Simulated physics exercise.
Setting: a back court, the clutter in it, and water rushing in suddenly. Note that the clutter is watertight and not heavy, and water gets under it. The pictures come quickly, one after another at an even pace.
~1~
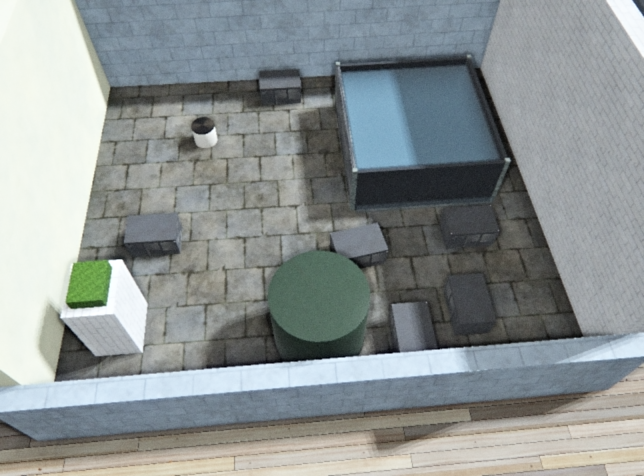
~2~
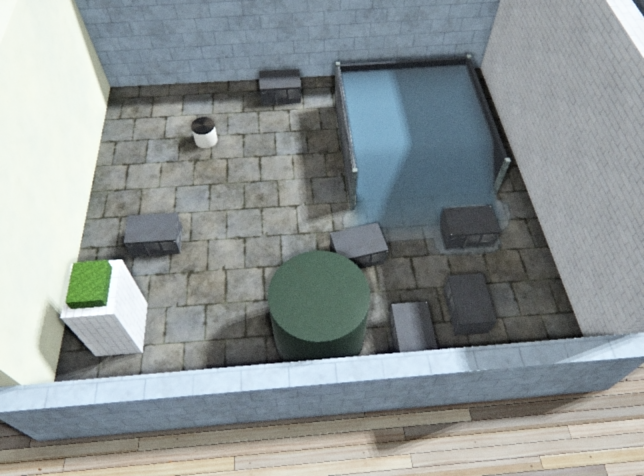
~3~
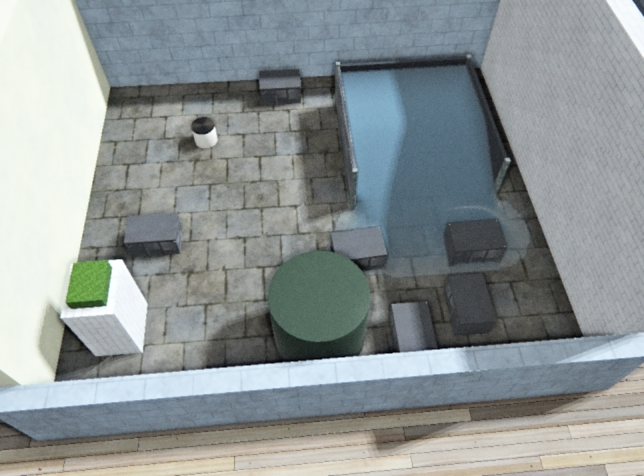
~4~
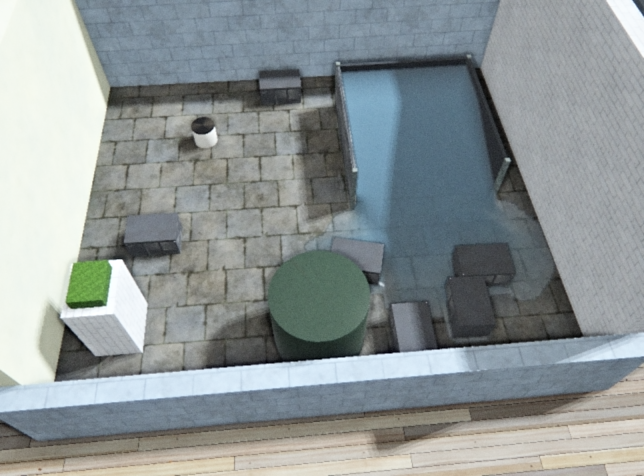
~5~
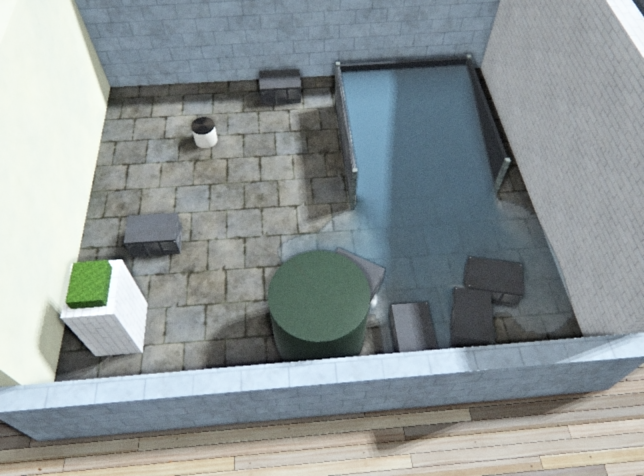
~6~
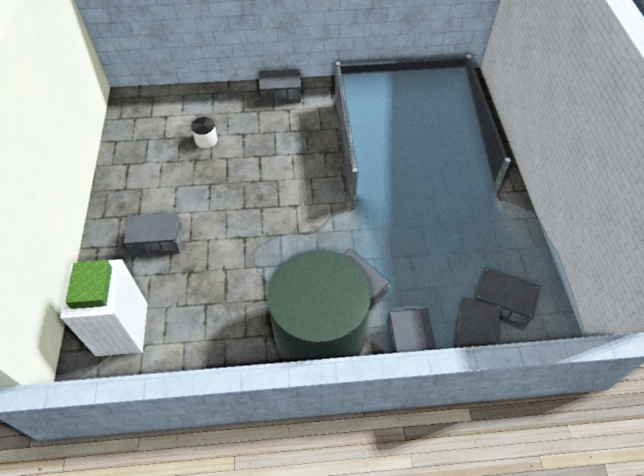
A large dark-framed tank of blue water stands at the back right of a walled, stone-paved court, seen from a fixed view high above the front wall. A green cylinder sits at front centre, a white block with a green top at left, a small white pot behind, and grey crates around. The tank's front panel disappears, water spreads forward across the right side, and several nearby crates shift and turn slightly.
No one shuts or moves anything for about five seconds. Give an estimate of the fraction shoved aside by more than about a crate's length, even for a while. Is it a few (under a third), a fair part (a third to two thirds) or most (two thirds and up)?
Most.
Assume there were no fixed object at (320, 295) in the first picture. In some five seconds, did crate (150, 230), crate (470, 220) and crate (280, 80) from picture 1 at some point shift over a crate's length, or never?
In sequence: Covered the distance, covered the distance, fell short.
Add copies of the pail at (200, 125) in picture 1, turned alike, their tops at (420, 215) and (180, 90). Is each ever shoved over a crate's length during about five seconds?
First goes the distance, second falls short.
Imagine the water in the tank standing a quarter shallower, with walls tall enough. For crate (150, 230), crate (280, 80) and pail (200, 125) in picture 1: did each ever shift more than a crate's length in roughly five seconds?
Item by item: Missed the mark, then missed the mark, then missed the mark.
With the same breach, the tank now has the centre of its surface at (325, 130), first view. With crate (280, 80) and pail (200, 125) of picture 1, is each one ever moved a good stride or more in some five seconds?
Fell short, fell short.
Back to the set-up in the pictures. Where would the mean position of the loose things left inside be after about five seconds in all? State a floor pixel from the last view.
Mean floor position: Approx. (273, 177) px, last view.
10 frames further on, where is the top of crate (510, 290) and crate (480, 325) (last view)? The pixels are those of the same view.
(572, 269) and (522, 271), about.
A moment on, 1 of 7 are well off their spots; 4 afloat.
Next, 2 of 7 are well off their spots; 4 afloat.
Later, 4 of 7 are well off their spots; 3 afloat.
In the end, 6 of 7 are well off their spots, and 6 have been at some point; 5 afloat.
